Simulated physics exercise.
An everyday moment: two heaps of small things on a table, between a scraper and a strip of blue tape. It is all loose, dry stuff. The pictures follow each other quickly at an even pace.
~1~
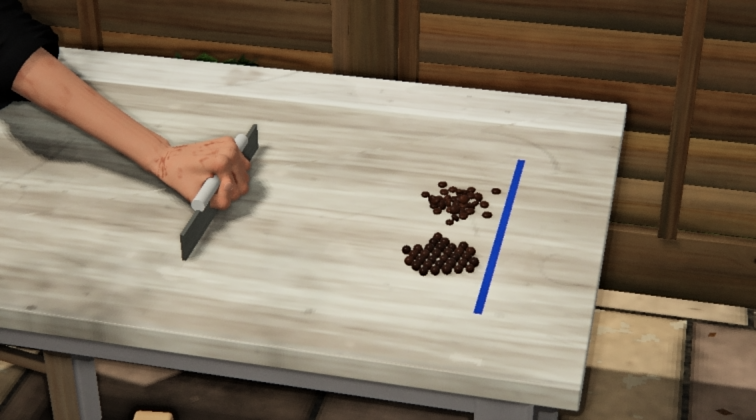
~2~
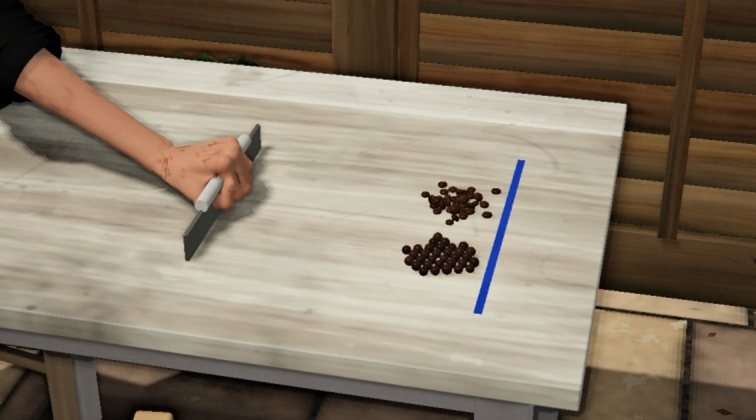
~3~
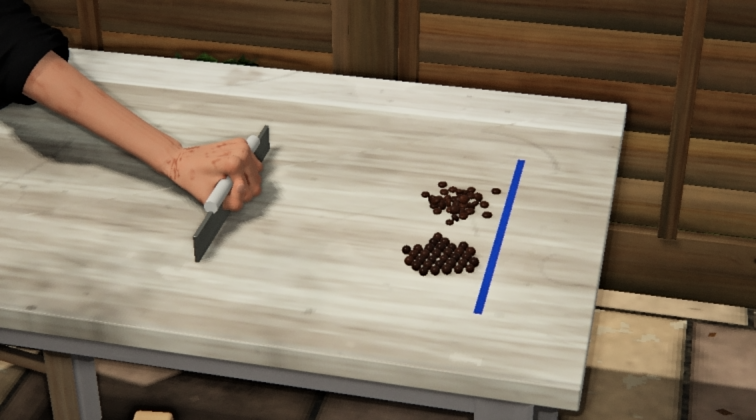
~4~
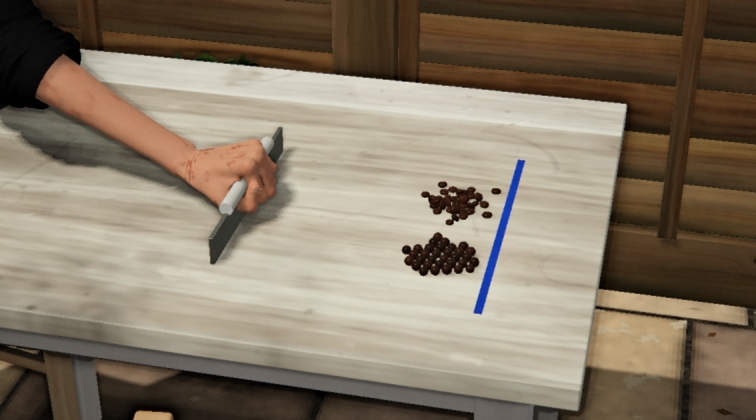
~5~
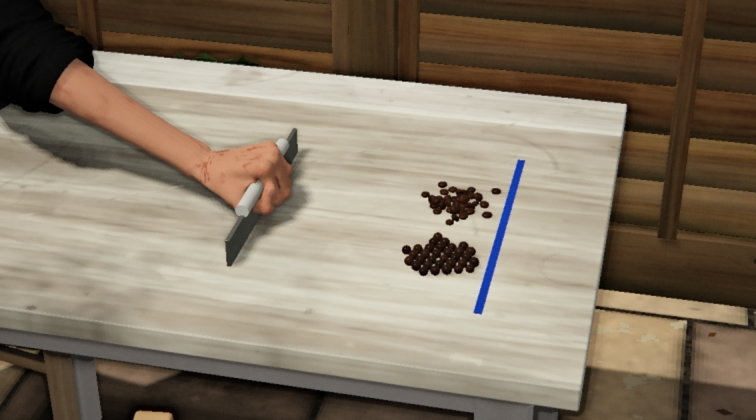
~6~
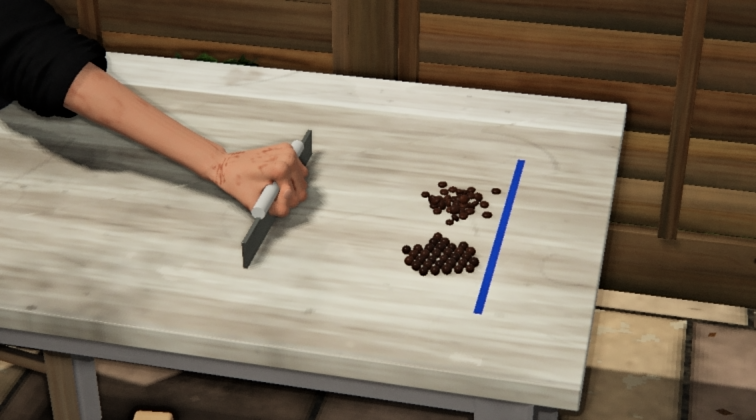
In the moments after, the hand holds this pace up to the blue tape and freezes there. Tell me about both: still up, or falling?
In the end the front handful sends some to the floor, and the back handful keeps clear of the drop.
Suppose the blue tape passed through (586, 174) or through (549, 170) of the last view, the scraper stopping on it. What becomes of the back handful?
In the first try it partly drops off; in the second it keeps clear of the drop.
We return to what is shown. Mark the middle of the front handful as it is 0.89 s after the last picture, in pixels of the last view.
Roughly at (520, 266).
Then, 0.43 s after the last picture, scraper still moving, near (395, 196); front handful all on the table, its front near (474, 262); back handful all on the table, its front near (496, 192).
Then, 0.89 s after the last picture, scraper stopped at the blue tape; front handful all on the table, its front near (548, 235); back handful all on the table, its front near (556, 206).
Then, 1.17 s after the last picture, scraper stopped at the blue tape; front handful all on the table, its front near (607, 299); back handful all on the table, its front near (560, 218).
By the end, scraper stopped at the blue tape; front handful all over the edge; back handful all on the table, its front near (560, 218).
